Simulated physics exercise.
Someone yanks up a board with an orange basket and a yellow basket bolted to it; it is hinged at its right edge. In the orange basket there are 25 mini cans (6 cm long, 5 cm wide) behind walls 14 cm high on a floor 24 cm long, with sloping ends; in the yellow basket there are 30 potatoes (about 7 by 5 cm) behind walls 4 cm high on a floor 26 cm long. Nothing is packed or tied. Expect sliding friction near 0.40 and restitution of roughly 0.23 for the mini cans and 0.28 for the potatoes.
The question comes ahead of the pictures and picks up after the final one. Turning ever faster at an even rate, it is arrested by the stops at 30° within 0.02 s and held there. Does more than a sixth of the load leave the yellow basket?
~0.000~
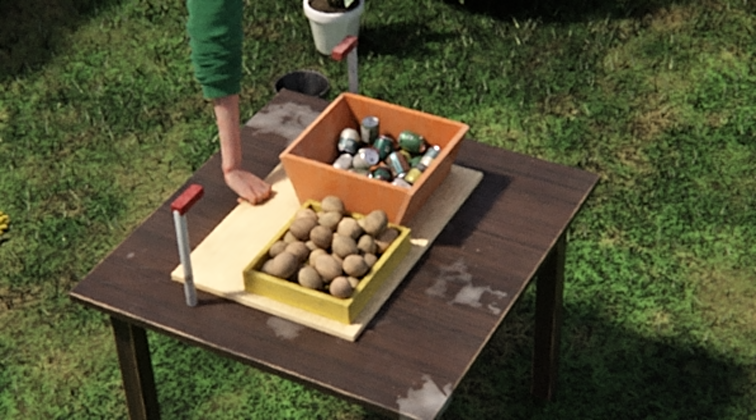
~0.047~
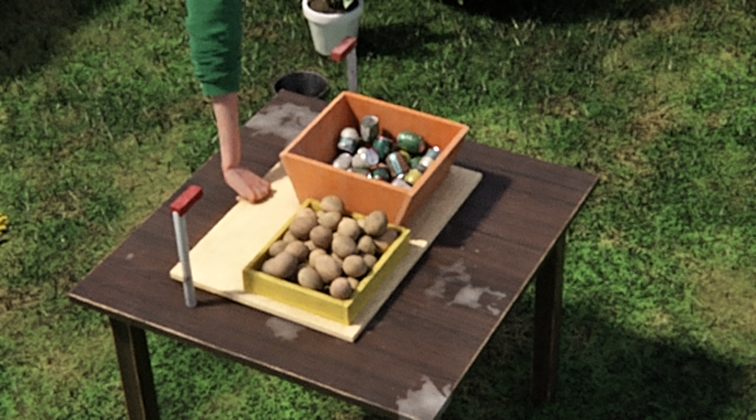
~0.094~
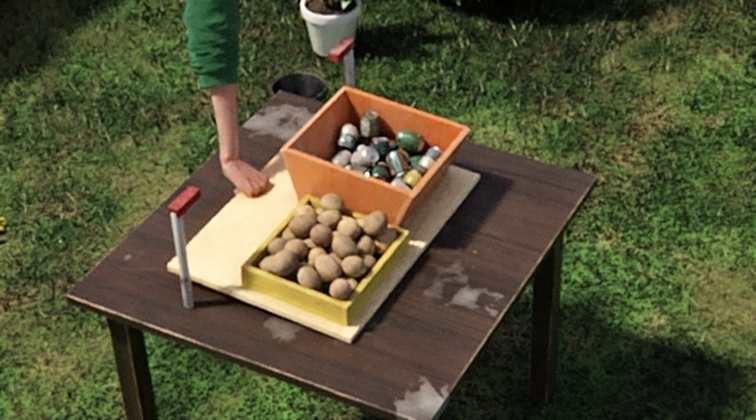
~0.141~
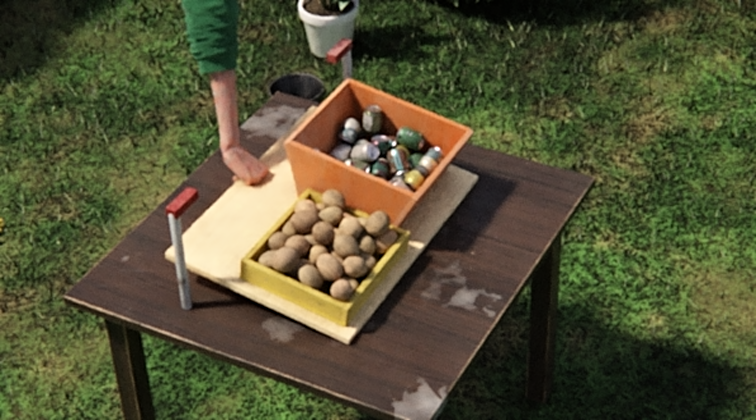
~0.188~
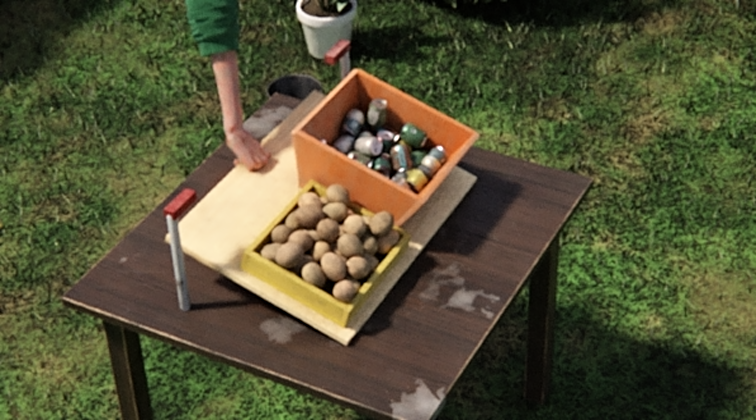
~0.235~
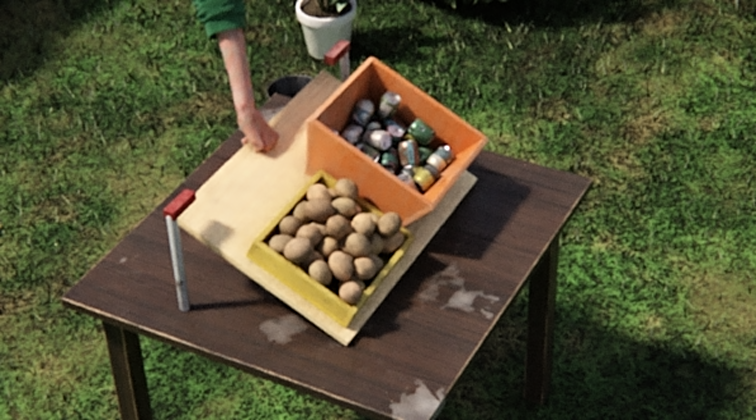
Yes.
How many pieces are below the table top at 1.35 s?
The total is close to 6.
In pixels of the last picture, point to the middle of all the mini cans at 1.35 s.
Around (416, 165) in pixels.
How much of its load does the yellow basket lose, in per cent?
Close to 50 in a hundred of them.
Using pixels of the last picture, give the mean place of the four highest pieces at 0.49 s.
They are centred near pixel (411, 132).
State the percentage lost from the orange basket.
About 0 percent for the orange basket.
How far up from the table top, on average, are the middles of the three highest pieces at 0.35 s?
Mean height: Near 28 cm.
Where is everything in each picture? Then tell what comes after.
In the first picture (we follow the rim corner now nearest the camera; the camera pans a little), yellow basket at (344, 303); orange basket at (409, 191); tilt 0°; nothing out yet.
In the second picture, yellow basket at (344, 303); orange basket at (409, 192); tilt 1°.
In the third picture, yellow basket at (343, 304); orange basket at (410, 193); tilt 4°.
In the fourth picture, yellow basket at (344, 305); orange basket at (414, 195); tilt 9°.
In the fifth picture, yellow basket at (346, 307); orange basket at (420, 199); tilt 16°.
In the sixth picture, yellow basket at (351, 309); orange basket at (431, 204); tilt 25°; nothing out yet.
After 0.25 s, the lift is arrested.
After 0.35 s, tilt 30°; 0 of 25 out of the orange basket and 0 of 30 out of the yellow basket.
After 0.49 s, tilt 30°; 0 of 25 out of the orange basket and 6 of 30 out of the yellow basket.
After 0.75 s, tilt 30°; 0 of 25 out of the orange basket and 14 of 30 out of the yellow basket.
When it is over (at 1.35 s), 0 of 25 out of the orange basket and 15 of 30 out of the yellow basket. Asked share, 15 of 30, 50 per cent.
